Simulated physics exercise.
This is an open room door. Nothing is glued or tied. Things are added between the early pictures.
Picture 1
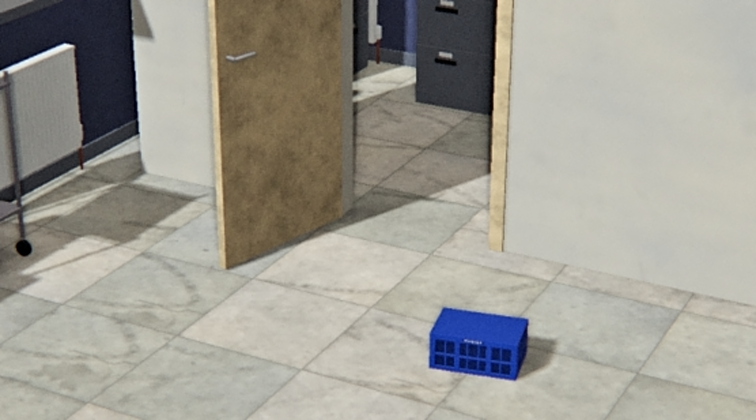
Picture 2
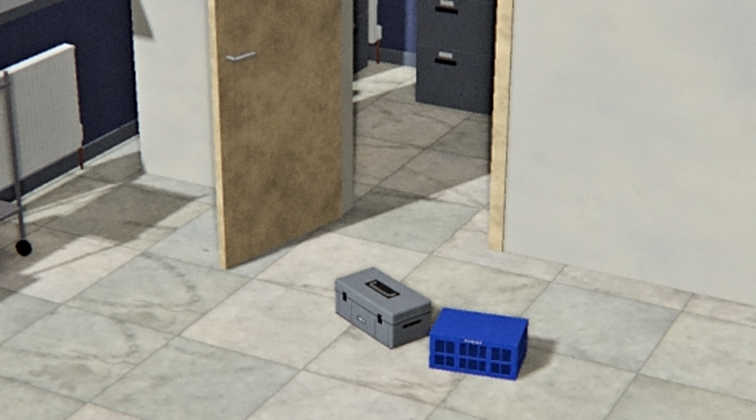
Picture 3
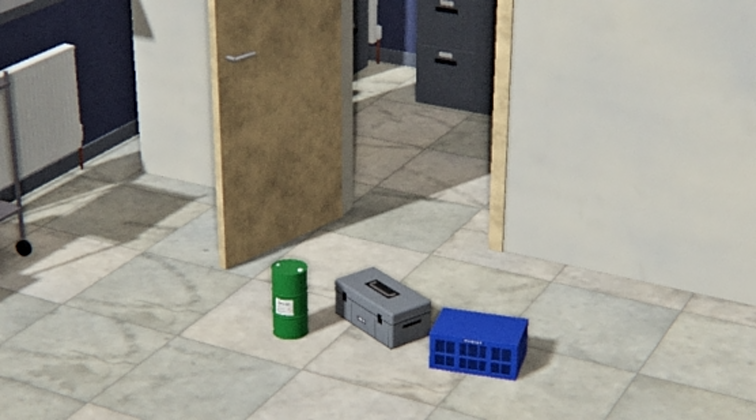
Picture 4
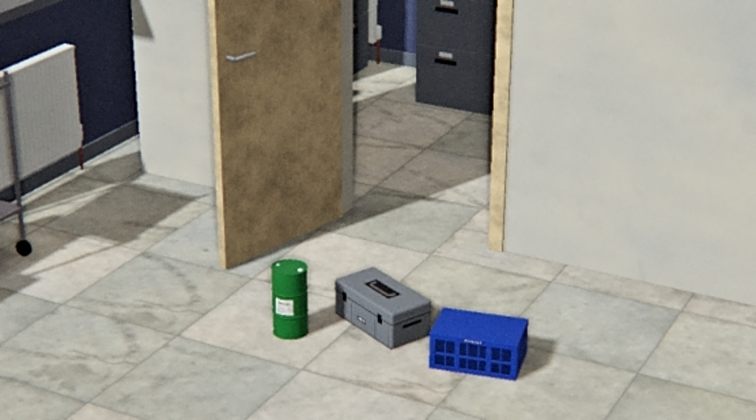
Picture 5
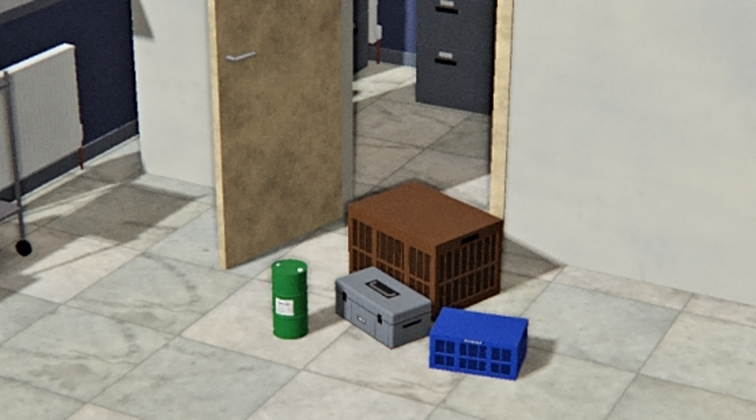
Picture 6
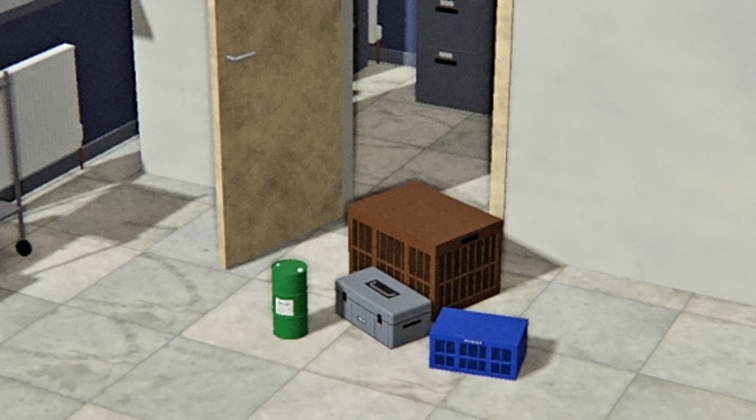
A blue crate sits by an open door, then a toolbox, canister and brown chest appear.
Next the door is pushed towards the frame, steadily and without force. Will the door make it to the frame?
In the end the door stops short.
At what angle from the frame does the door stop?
Some 60° open.
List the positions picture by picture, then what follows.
In the first frame, door wide open and still; blue crate (479, 344).
In the second frame, door wide open and still; grey toolbox (382, 307); blue crate (479, 344).
In the third frame, door wide open and still; green canister (290, 300); grey toolbox (382, 307).
In the fourth frame, door wide open and still; blue crate (479, 344); green canister (290, 300).
In the fifth frame, door wide open and still; grey toolbox (382, 307); blue crate (479, 344).
In the sixth frame, door wide open and still; brown chest (424, 249); green canister (290, 300).
Then, 0.50 s on from there, door 92° open.
Then, 0.80 s on from there, door 75° open.
Then, 1.00 s on from there, door 63° open.
In the end, door 58° open; all 4 unmoved. At the end, from the last picture's camera, brown chest near (428, 249).
